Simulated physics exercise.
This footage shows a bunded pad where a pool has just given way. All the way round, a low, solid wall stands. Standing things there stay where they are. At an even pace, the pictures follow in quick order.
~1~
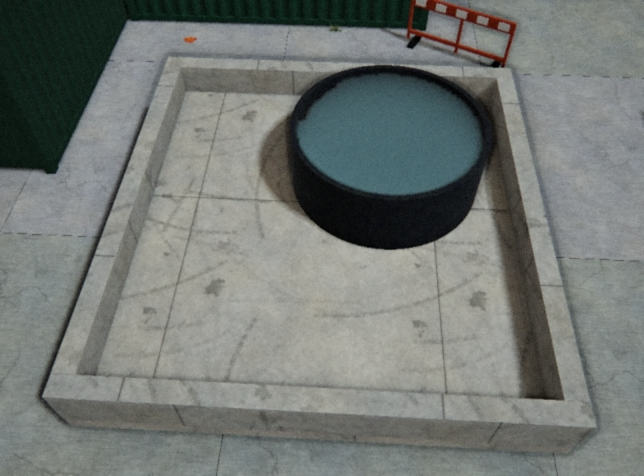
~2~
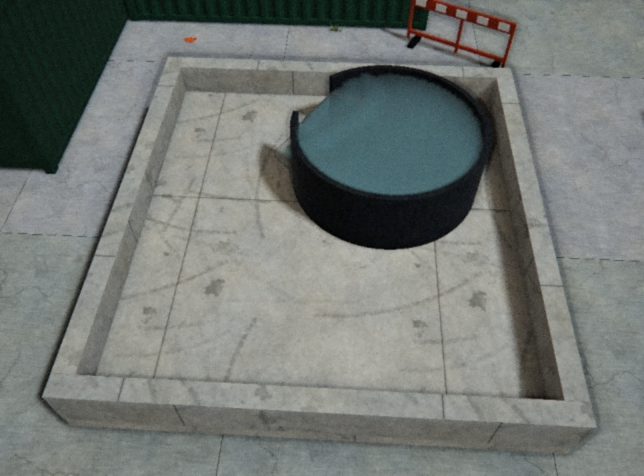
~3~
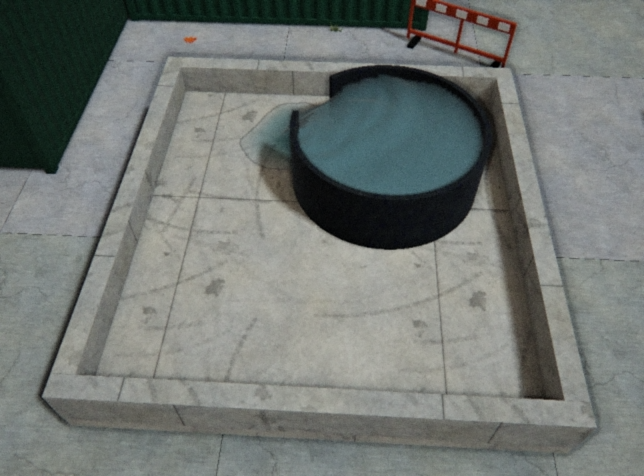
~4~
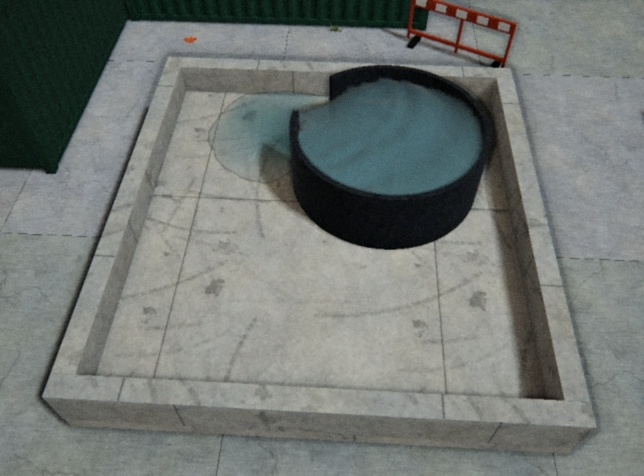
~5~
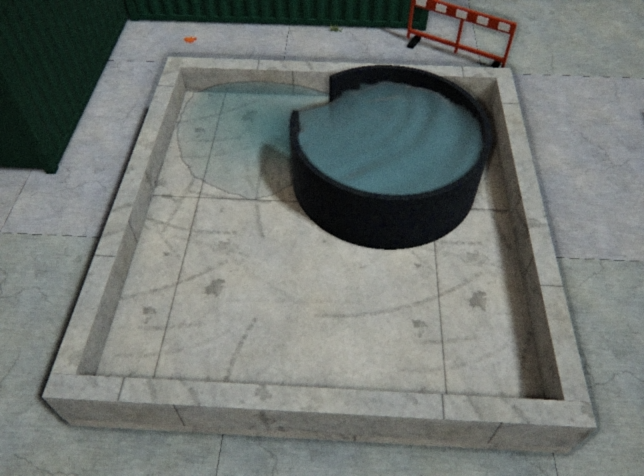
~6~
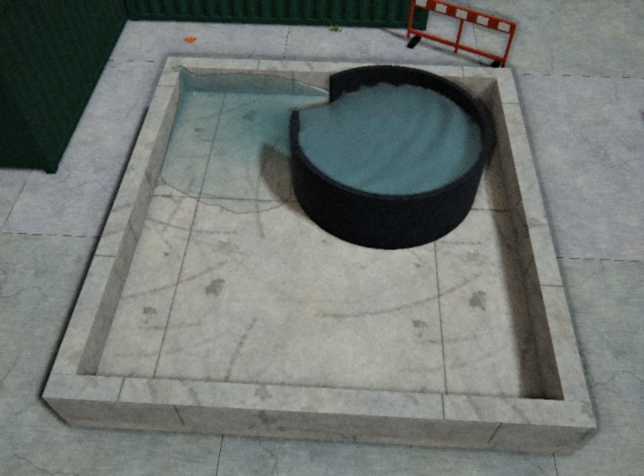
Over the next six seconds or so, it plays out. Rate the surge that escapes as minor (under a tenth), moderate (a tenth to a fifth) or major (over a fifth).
It is a minor surge.
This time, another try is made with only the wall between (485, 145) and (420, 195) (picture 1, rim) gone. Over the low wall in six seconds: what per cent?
My estimate is 6 percent.
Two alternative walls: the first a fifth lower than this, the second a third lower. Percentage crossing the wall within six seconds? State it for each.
Around 6 percent for the first try and around 12 percent for the second, I'd say.
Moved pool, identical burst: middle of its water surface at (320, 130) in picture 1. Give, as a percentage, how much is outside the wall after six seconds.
About 6 %.
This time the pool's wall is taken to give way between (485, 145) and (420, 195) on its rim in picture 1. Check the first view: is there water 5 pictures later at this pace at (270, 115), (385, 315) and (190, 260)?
First point bare, second point swamped, third point bare.
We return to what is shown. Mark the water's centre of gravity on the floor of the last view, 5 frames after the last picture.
That comes out near (338, 163).
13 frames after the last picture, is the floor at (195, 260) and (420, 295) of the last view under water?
The first spot is swamped, the second is high and dry.
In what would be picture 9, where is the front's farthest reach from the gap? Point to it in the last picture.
Front's tip: Near (144, 227).
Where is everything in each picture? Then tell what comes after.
The round tank at (389, 130) is whole and still, in the first frame.
The front is at a hidden place, out from the gap at (312, 130), in the second frame.
Water pours out at (312, 131) and has run to (249, 138), in the third frame.
Water pours out at (312, 132) and has run to (235, 105), in the fourth frame.
The front is at (199, 93), out from the gap at (312, 131), in the fifth frame.
The front is at (187, 93), out from the gap at (312, 130), in the sixth frame.
A moment on, water covers 20 % of the floor; the low wall has let 0 % over.
Next, water covers 25 % of the floor; the low wall has let 1 % over.
Then, water covers 50 % of the floor; the low wall has let 4 % over.
Later, water covers 70 % of the floor; the low wall has let 4 % over.
In the end, water covers 80 % of the floor; the low wall has let 4 % over.
